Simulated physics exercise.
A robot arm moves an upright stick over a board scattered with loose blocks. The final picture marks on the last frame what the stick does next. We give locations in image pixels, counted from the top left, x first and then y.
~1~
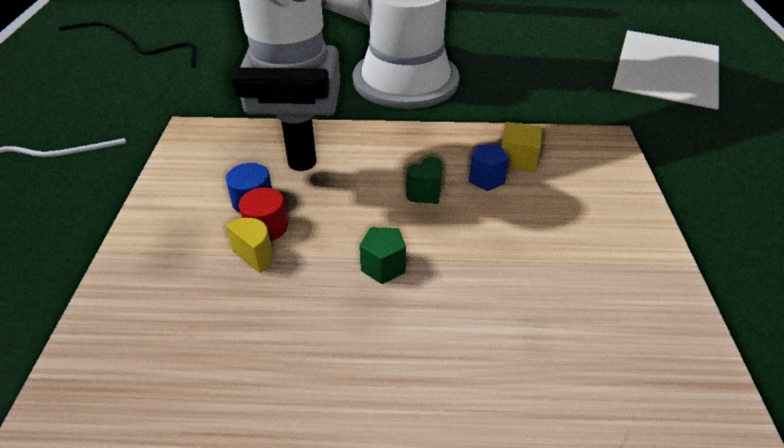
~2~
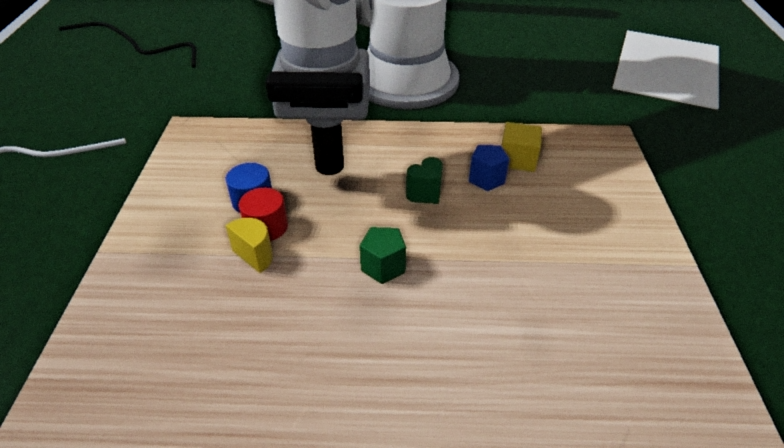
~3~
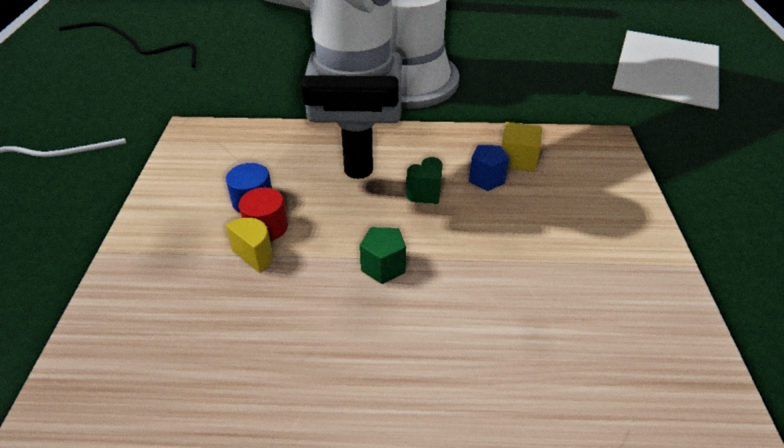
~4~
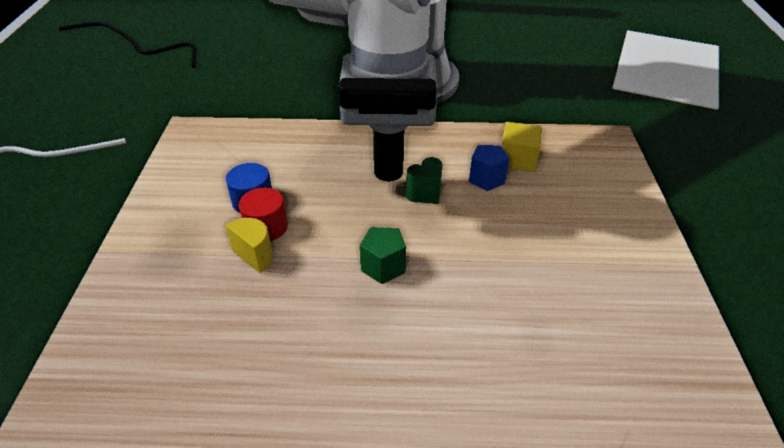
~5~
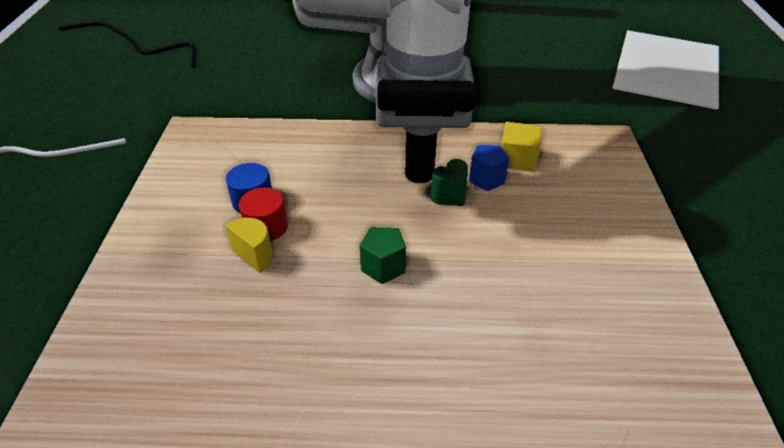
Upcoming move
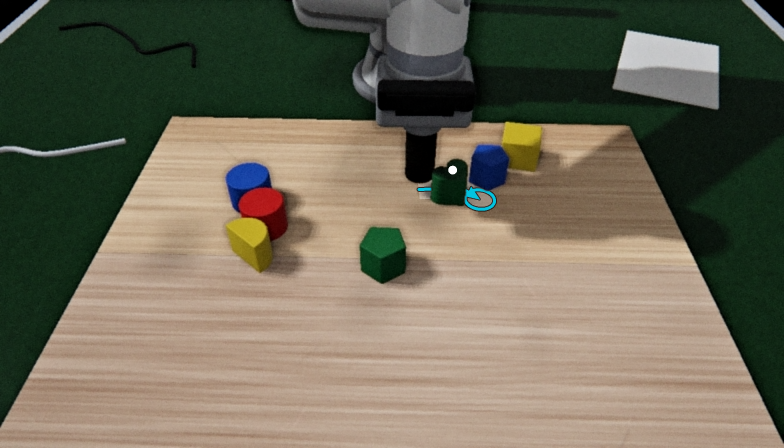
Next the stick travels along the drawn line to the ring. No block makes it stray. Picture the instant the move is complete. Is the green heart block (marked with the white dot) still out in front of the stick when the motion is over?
Yes, it checks out.
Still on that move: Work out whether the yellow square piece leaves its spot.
It is still where it was.
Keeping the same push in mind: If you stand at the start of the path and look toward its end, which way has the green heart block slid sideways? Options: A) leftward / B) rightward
I'll go with B - rightward.
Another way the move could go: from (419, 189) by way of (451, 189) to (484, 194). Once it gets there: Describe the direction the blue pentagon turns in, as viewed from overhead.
Rotation: Counter-clockwise.
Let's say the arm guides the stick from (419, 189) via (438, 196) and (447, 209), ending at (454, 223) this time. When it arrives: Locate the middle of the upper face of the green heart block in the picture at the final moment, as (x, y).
It comes to (478, 177).
The line goes from (419, 189) by way of (441, 189) and (462, 190) to (480, 199); the dot is on the green heart block.
The first path, step by step. Halfway along, stick (453, 174); green heart block (477, 174).
At the end, stick (482, 185); green heart block (505, 187); blue pentagon (496, 153), turned 15° anticlockwise; yellow square piece unmoved.
